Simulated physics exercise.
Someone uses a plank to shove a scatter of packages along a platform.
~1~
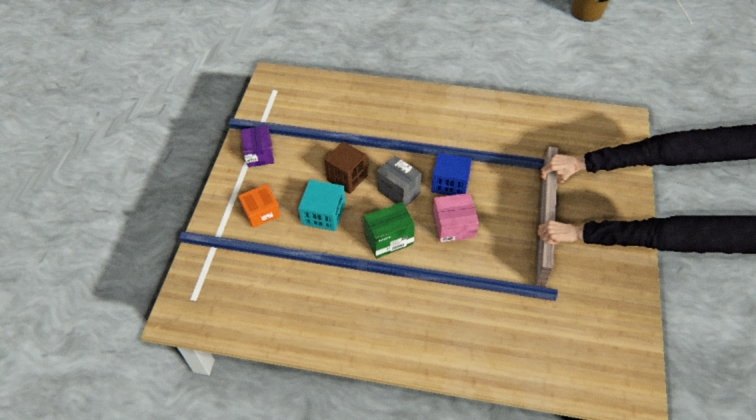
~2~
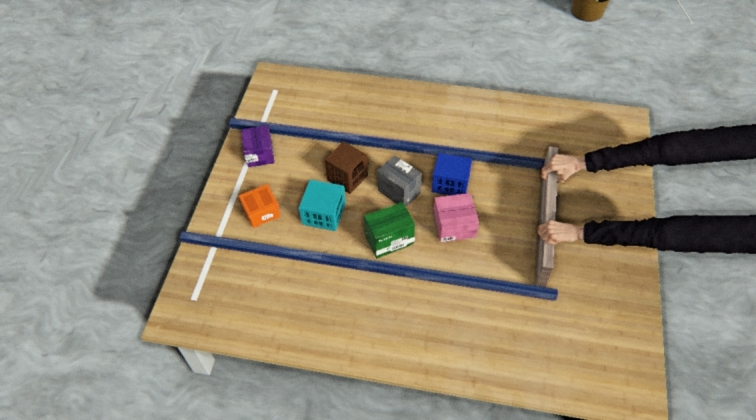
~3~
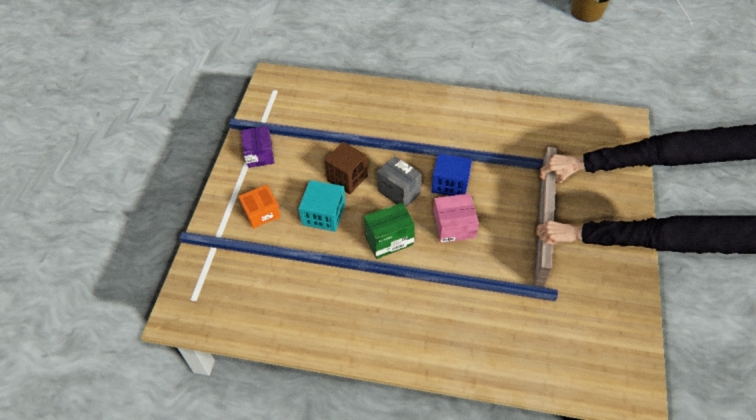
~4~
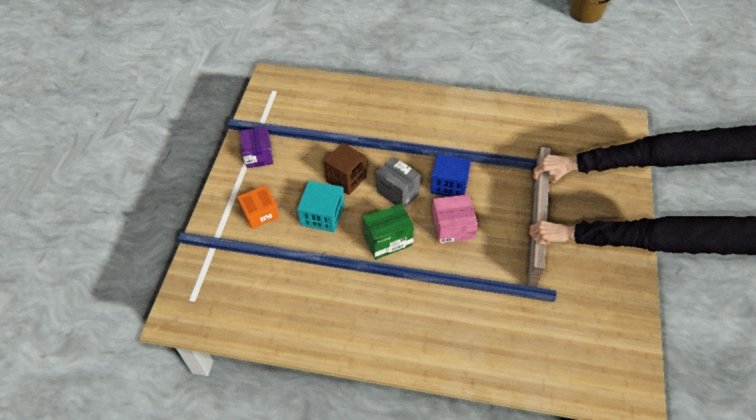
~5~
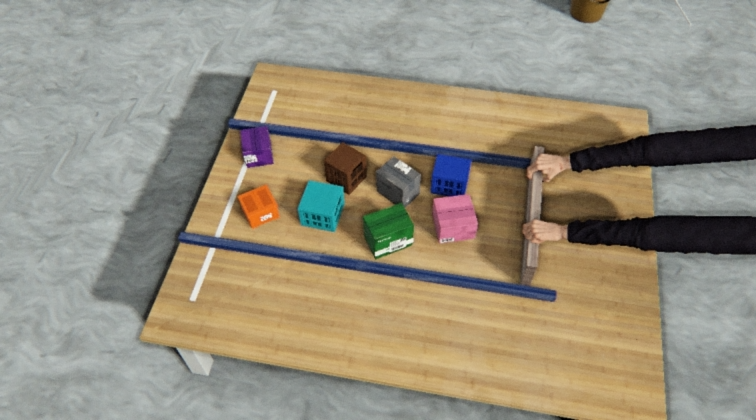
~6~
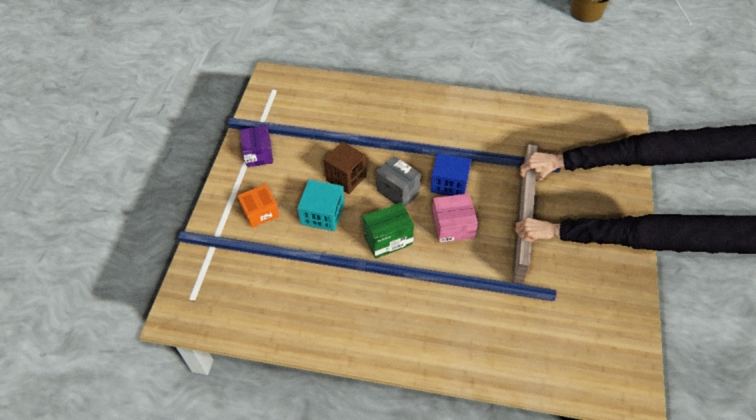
To begin with, eight colourful boxes and crates lie scattered between two blue rails on a wooden table, while two hands hold a plank at the right. The hands then slide the plank slightly left, narrowing the gap to the blue and pink boxes, which stay practically still.
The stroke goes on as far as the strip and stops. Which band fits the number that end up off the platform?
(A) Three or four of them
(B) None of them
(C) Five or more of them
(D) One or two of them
Five or more of them (C).
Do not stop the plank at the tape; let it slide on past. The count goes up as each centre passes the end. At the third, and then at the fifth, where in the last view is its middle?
Roughly (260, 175) for the earlier crossing, roughly (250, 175) for the later one.
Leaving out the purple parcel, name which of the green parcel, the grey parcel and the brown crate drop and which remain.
In that case the green parcel stays where it is, the grey parcel winds up down, and the brown crate winds up down.
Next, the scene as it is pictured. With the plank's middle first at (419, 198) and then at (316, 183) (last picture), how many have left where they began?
That gives 5 for the first and 8 for the second.
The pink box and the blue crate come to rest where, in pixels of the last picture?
The pink box comes to rest close to (216, 183), while the blue crate rests close to (231, 145).
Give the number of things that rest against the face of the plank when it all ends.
Count recorded: 3.
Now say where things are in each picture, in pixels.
The first frame shows purple parcel (258, 146); orange tote (260, 207); turquoise crate (323, 206); plank (547, 215); tape (239, 183).
The second frame shows orange tote (260, 206); blue crate (452, 175).
The third frame shows turquoise crate (323, 206); green parcel (389, 231).
The fourth frame shows purple parcel (257, 147); pink box (454, 219).
The fifth frame shows orange tote (259, 207); brown crate (346, 169).
The sixth frame shows purple parcel (257, 146); orange tote (259, 206); turquoise crate (322, 206); plank (526, 213); tape (238, 183).
Soon after, none off yet; purple parcel at rest near (257, 146); orange tote at rest near (259, 206); turquoise crate at rest near (322, 206).
Then, none off yet; purple parcel at rest near (257, 146); orange tote at rest near (259, 206); turquoise crate moved a little near (301, 203).
Further on, none off yet; purple parcel moved about its own width near (228, 141); orange tote moved well along near (196, 201); turquoise crate moved well along near (228, 199).
By the end, the number that fall off is five or more; fallen, grey parcel, brown crate, turquoise crate, orange tote and purple parcel.
